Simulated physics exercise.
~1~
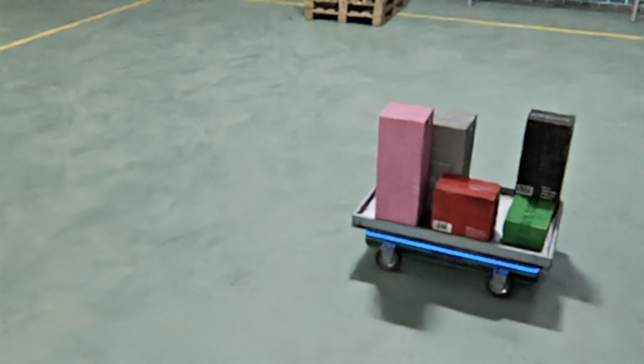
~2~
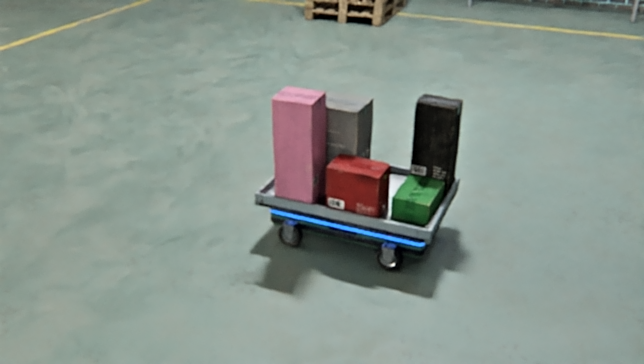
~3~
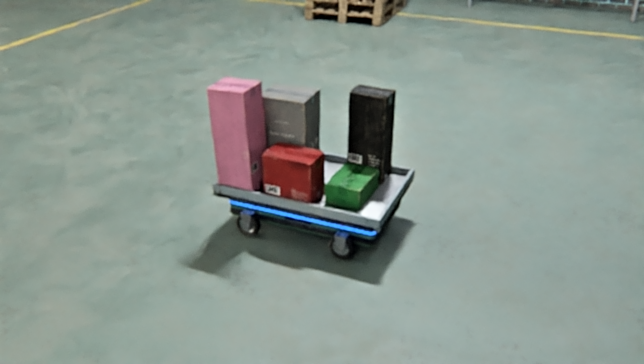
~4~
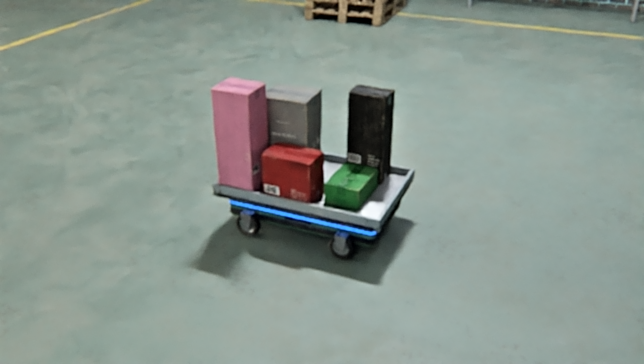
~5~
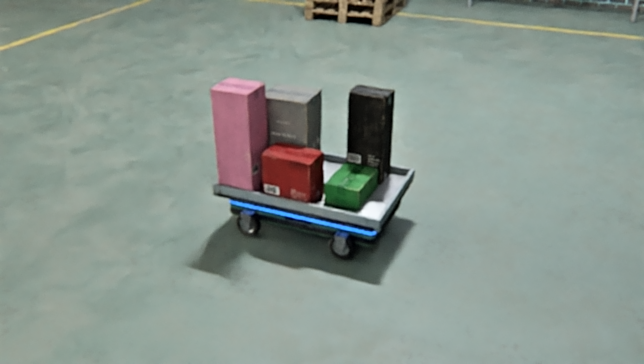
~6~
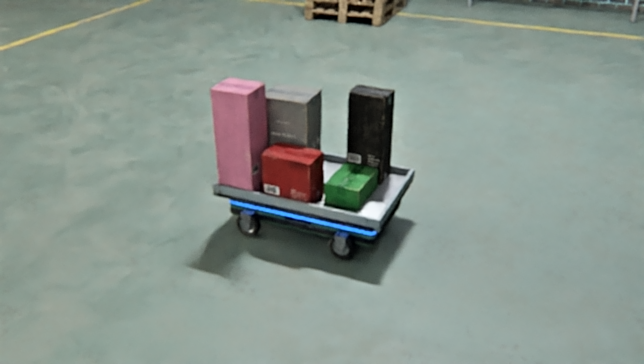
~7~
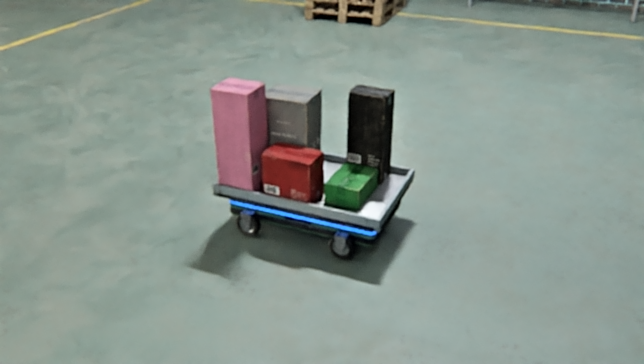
The clip opens with a low, blue-striped cart on a grey-green floor, carrying upright pink, grey, red and black boxes and a green one lying low near the right. The cart rolls to the left, and its load rides along without toppling. It then comes to a halt, and the tall pink box at the left end tips very slightly before settling upright. The red, green and black boxes have slid a little to the left along the deck, leaving more bare space at the right. From there the cart stays still, with every visible box aboard and none knocked over.
